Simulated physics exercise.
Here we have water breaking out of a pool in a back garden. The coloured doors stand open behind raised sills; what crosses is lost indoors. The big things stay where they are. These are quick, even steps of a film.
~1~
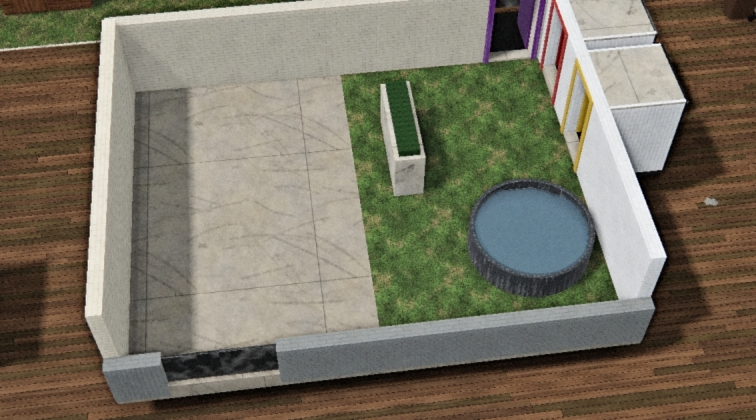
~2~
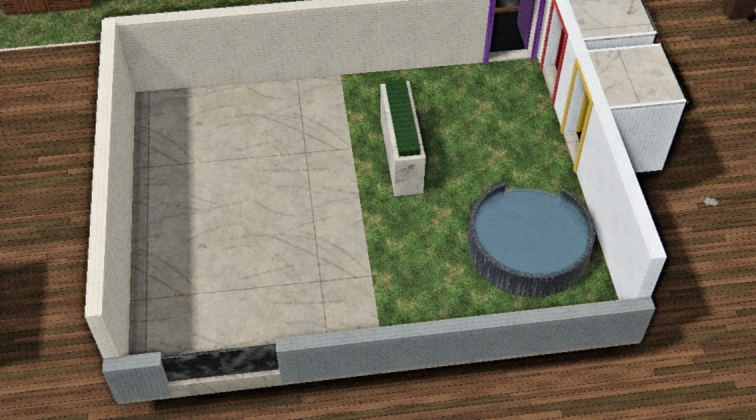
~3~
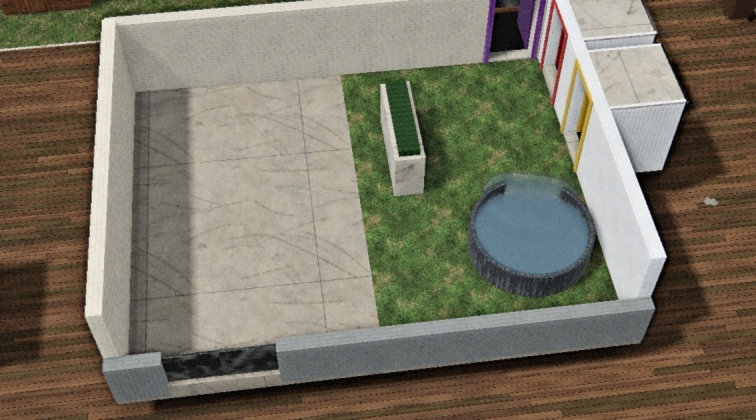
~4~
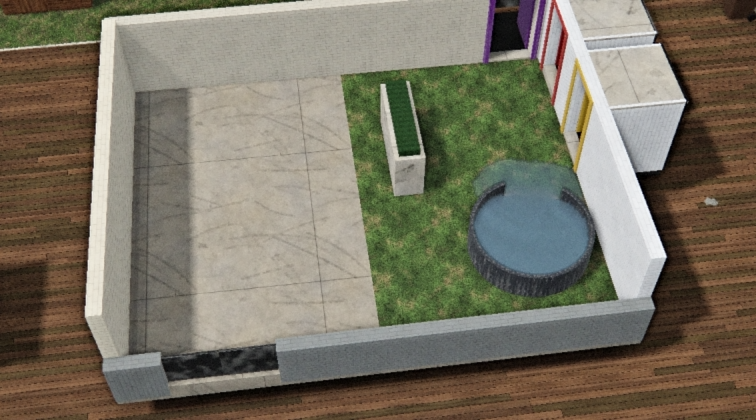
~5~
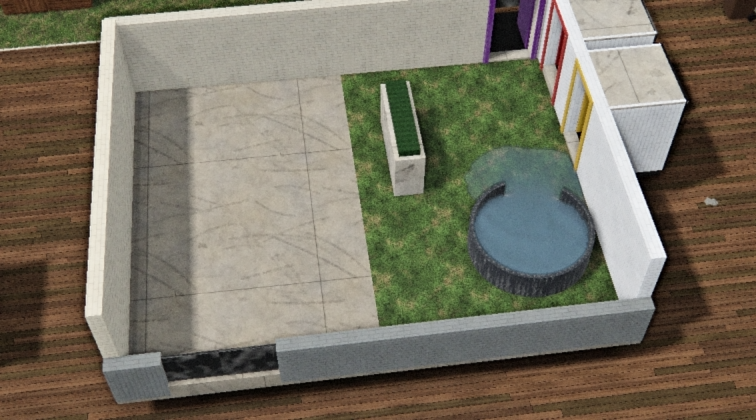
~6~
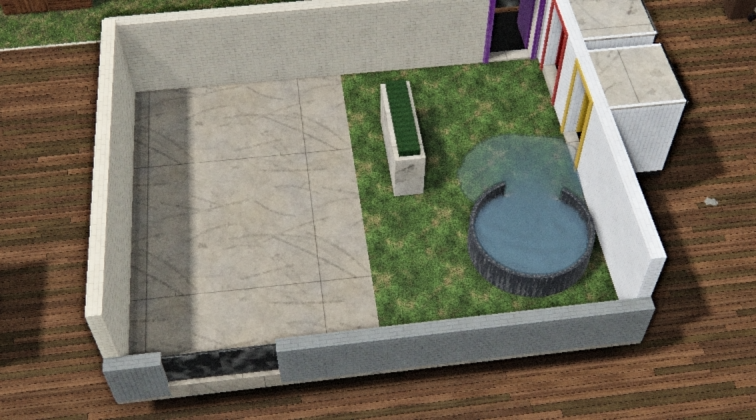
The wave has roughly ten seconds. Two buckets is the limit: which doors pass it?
In the end: The red door holds within the limit; the purple door floods; the yellow door floods.
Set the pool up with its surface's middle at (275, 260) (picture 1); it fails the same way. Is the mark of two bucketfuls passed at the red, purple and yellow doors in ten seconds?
Red stays under, purple is under, yellow keeps below it.
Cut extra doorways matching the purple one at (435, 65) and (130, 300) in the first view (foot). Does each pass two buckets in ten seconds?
In that order: Is over, holds.
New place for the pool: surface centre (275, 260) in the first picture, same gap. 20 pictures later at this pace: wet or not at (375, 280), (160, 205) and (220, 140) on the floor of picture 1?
In that order: Free of water, not flooded, under water.
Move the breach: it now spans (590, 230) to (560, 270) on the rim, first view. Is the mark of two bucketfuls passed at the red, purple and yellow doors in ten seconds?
In short: The red door lets less in; the purple door takes less; the yellow door takes less.
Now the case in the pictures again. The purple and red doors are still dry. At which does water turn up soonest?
The door marked red.
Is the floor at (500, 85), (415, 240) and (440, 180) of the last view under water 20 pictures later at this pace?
One after the other: Awash, dry, under water.
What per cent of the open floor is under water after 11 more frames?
About 20 per cent.
A moment on, water covers 10 % of the floor; the red door not reached, the purple door not reached, the yellow door under two buckets in.
Next, water covers 20 % of the floor; the red door wet at the sill, nothing in, the purple door wet at the sill, nothing in, the yellow door over two buckets in.
Then, water covers 25 % of the floor; the red door wet at the sill, nothing in, the purple door over two buckets in, the yellow door far over two buckets in.
Later, water covers 35 % of the floor; the red door wet at the sill, nothing in, the purple door far over two buckets in, the yellow door far over two buckets in.
In the end, water covers 50 % of the floor; the red door wet at the sill, nothing in, the purple door far over two buckets in, the yellow door far over two buckets in.
